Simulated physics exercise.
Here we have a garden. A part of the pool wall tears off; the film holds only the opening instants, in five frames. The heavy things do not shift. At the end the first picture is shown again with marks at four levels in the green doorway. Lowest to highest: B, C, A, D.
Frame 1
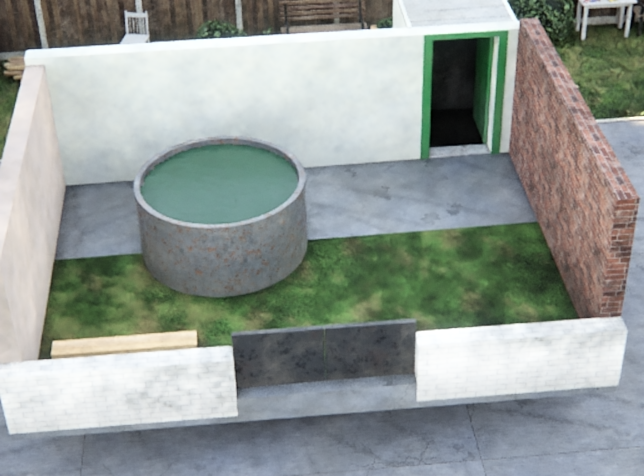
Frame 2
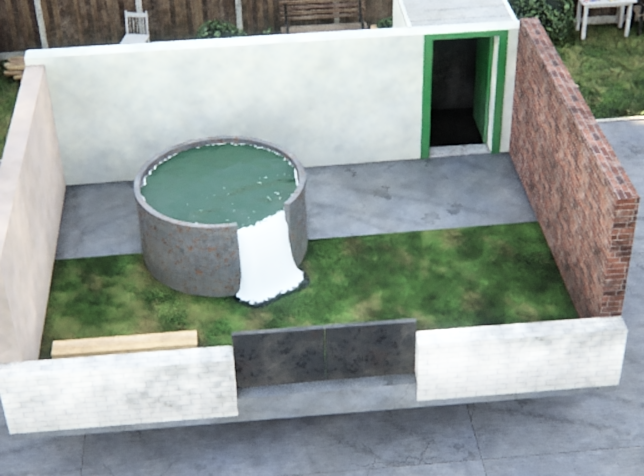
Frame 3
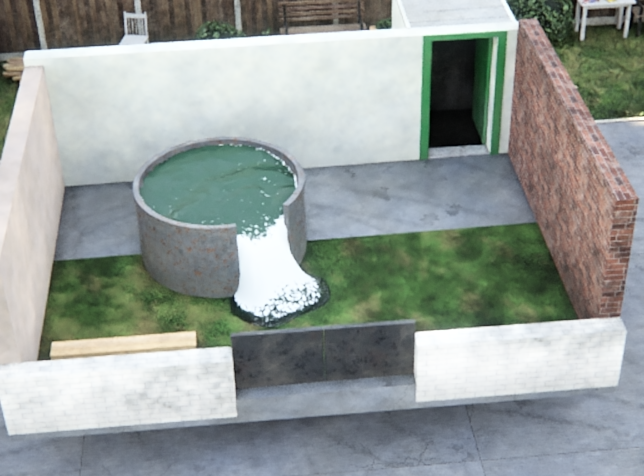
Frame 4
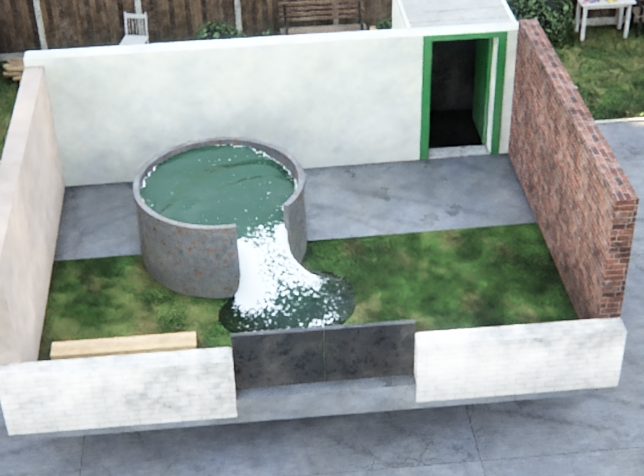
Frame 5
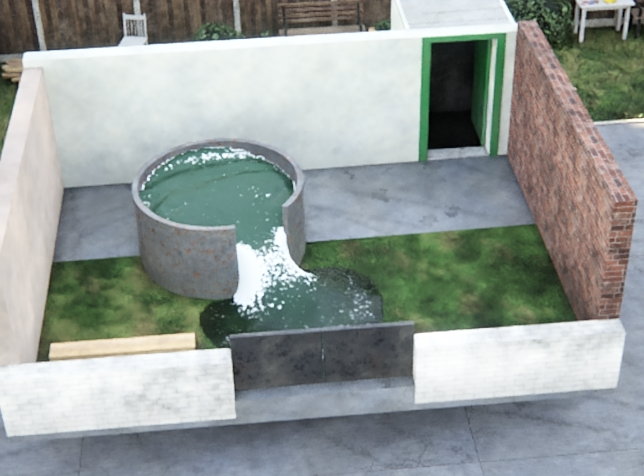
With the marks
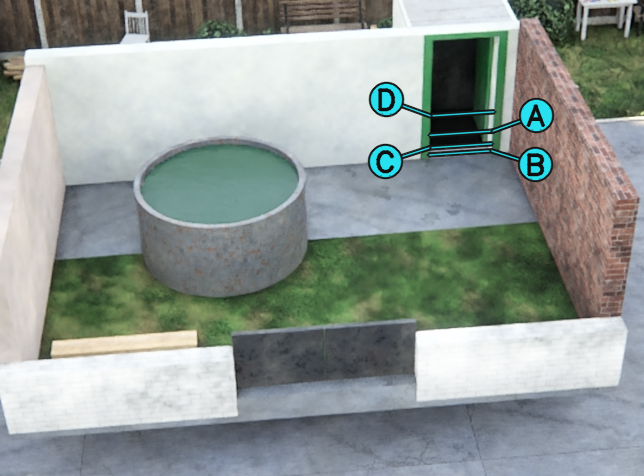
Walled garden with a round stone pool, water pouring through a gap in its side and spreading across the grass.
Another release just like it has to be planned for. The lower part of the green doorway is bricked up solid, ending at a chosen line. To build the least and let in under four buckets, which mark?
C.
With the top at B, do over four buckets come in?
Yes, it does.
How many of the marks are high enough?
Three.
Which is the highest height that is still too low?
Height B.
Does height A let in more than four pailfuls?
No, that is safe.
In cyan, A at (461, 133); B at (460, 152); C at (460, 145); D at (462, 113); from the bottom up B, C, A, D.
With A, nothing gets over.
With B, some 15 bucketfuls get in.
With C, nothing gets over.
With D, nothing gets over.
